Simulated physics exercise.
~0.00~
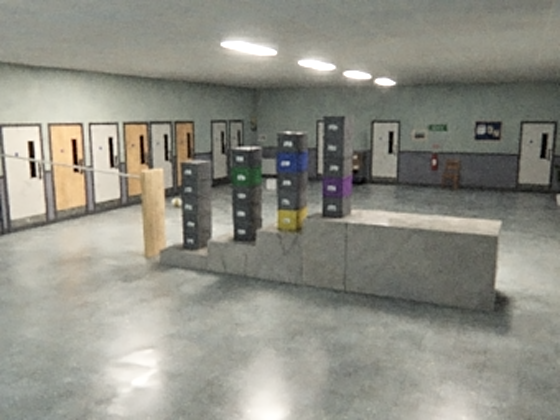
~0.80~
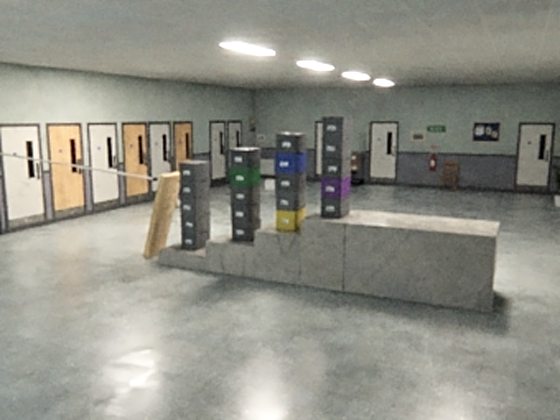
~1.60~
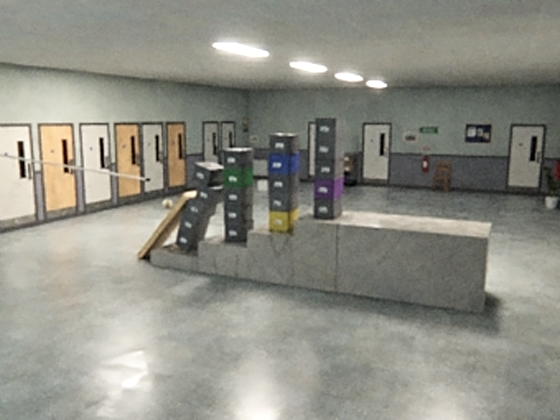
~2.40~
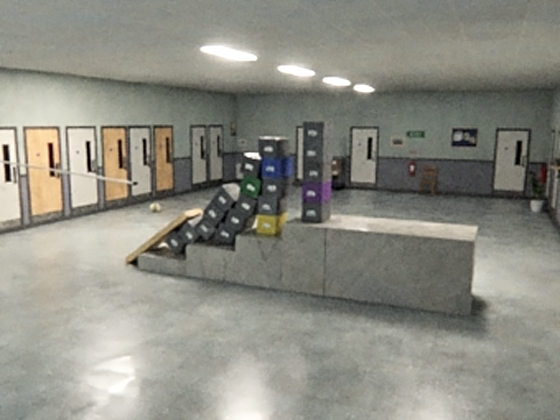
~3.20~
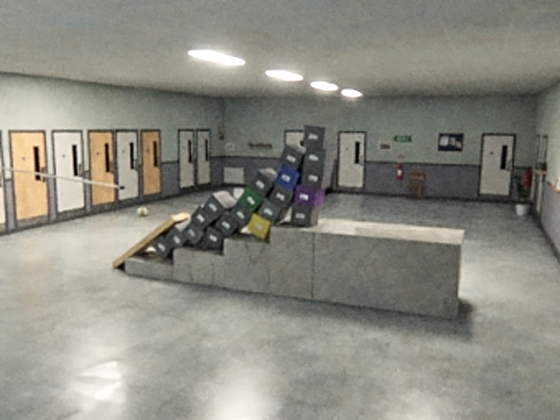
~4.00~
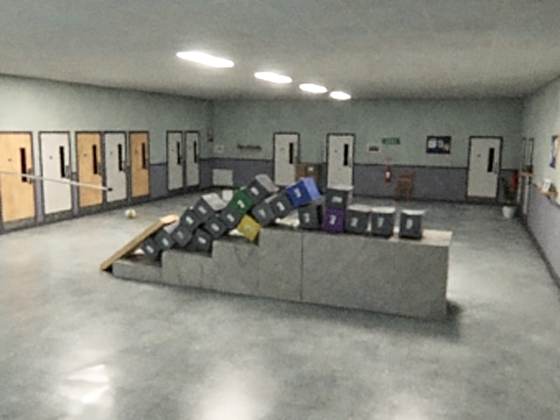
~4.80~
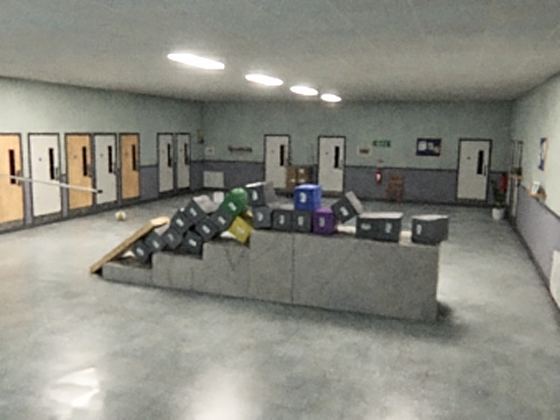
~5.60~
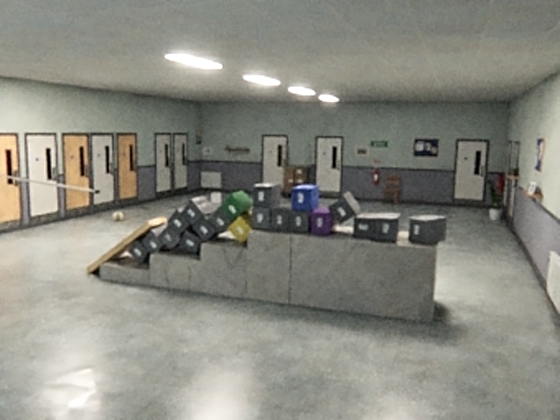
In the video, a pole tips an upright board into stacks of dark and coloured lidded totes on rising steps, and the stacks topple rightward in turn, leaving the totes slumped along the steps and scattered across the long top level, blue and purple ones on their sides.
